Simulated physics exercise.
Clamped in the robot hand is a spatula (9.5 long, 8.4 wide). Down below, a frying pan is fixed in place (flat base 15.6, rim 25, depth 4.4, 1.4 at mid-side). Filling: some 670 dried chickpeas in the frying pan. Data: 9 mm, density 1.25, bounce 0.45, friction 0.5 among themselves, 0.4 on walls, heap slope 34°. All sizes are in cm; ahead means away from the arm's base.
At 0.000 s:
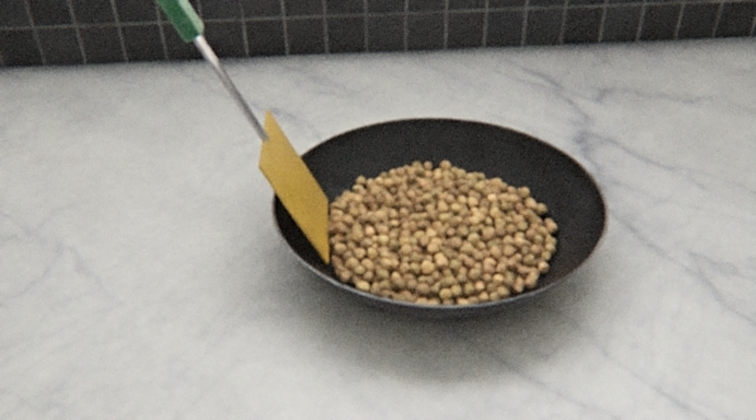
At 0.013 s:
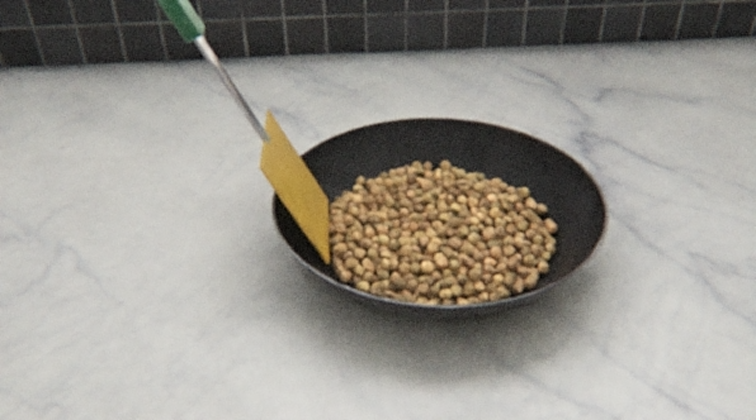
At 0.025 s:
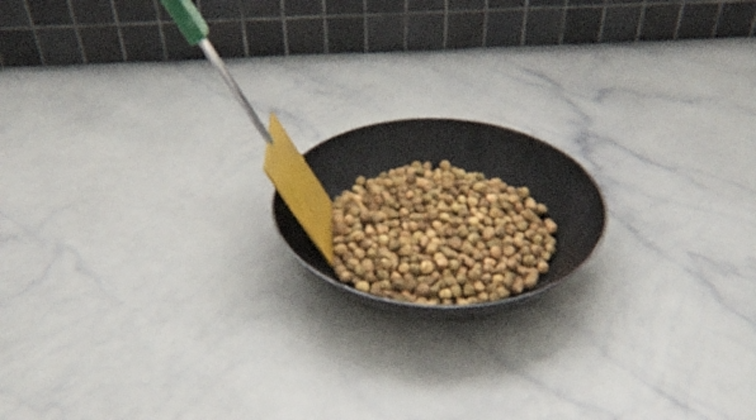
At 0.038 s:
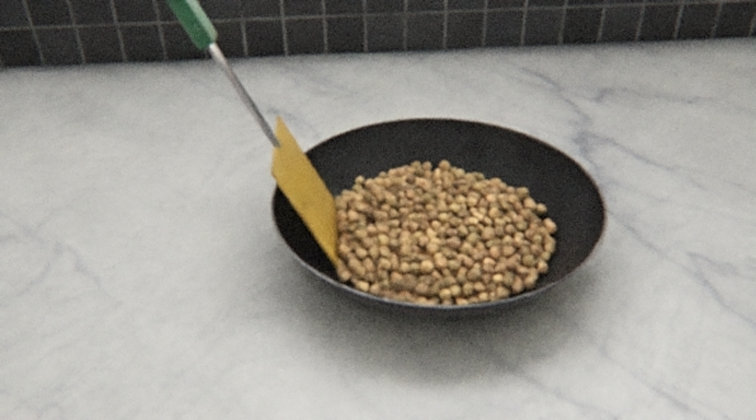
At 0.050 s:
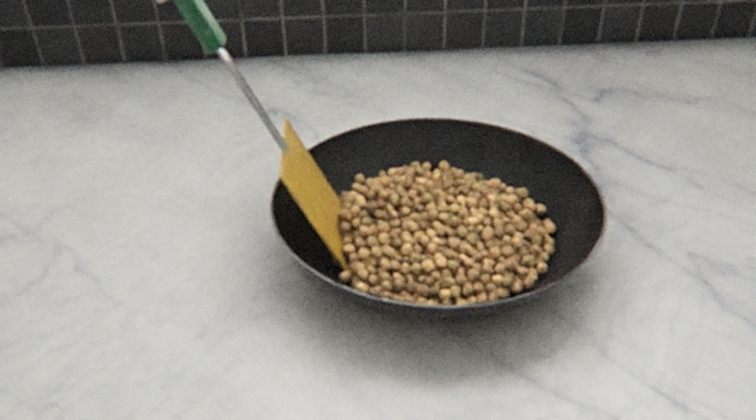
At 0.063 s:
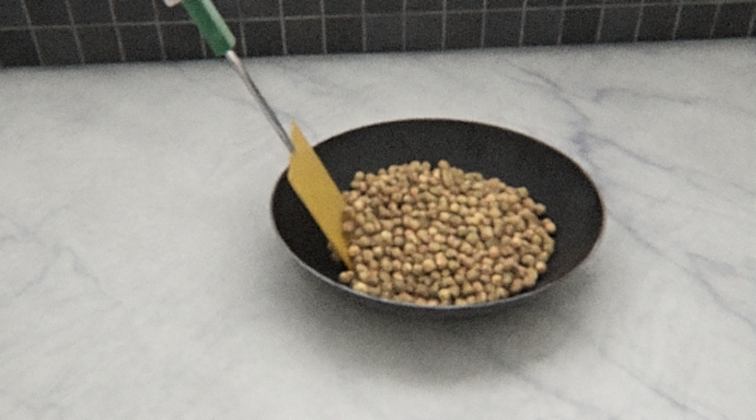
A frying pan full of dried chickpeas sat on a marble counter while a yellow spatula with a green handle, tilted against the left side of the heap, edged slightly to the right.
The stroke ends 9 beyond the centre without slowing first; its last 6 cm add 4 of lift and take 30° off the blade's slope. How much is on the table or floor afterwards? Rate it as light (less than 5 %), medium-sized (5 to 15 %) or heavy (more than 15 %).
Rated medium-sized.
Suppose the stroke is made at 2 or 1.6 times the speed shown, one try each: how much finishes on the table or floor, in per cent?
Some 20 and 20 per cent.
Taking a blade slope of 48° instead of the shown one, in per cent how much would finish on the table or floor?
My guess is close to 10 per cent.
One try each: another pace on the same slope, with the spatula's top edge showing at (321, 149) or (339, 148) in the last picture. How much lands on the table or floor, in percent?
20 % and 30 %.
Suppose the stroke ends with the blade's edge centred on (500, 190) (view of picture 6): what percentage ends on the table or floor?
Roughly 0 per cent.
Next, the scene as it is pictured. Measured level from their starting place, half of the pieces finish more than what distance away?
Distance: Around 4 cm.
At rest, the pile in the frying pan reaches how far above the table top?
Height at the end: Around 5.0 cm.
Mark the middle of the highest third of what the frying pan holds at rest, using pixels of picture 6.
Near (538, 207).
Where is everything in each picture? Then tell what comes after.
Spatula top edge at (264, 137), sloping 65°; upper third of the load around (437, 226), from x 330 to 550, top at y 165; 670 in the frying pan, in the first picture.
Spatula top edge at (265, 137), sloping 65°; upper third of the load around (436, 226), from x 330 to 550, top at y 165, in the second picture.
Spatula top edge at (268, 139), sloping 65°; upper third of the load around (436, 224), from x 330 to 550, top at y 165, in the third picture.
Spatula top edge at (275, 142), sloping 65°; upper third of the load around (431, 223), from x 330 to 550, top at y 165, in the fourth picture.
Spatula top edge at (284, 146), sloping 65°; upper third of the load around (423, 221), from x 335 to 550, top at y 165, in the fifth picture.
Spatula top edge at (291, 148), sloping 65°; upper third of the load around (423, 221), from x 335 to 550, top at y 165; 670 in the frying pan, in the sixth picture.
After 0.19 s, sloping 65°, highest piece 4 above the table; 670 in the frying pan.
After 0.31 s, sloping 54°, highest piece 5 above the table; 670 in the frying pan.
After 0.58 s, sloping 35°, highest piece 5 above the table; 615 in the frying pan, 55 on the table or floor.
After 1.63 s, sloping 35°, highest piece 5 above the table; 614 in the frying pan, 56 on the table or floor.
At rest, 614 in the frying pan, 56 on the table or floor. That is 8 % on the table or floor.
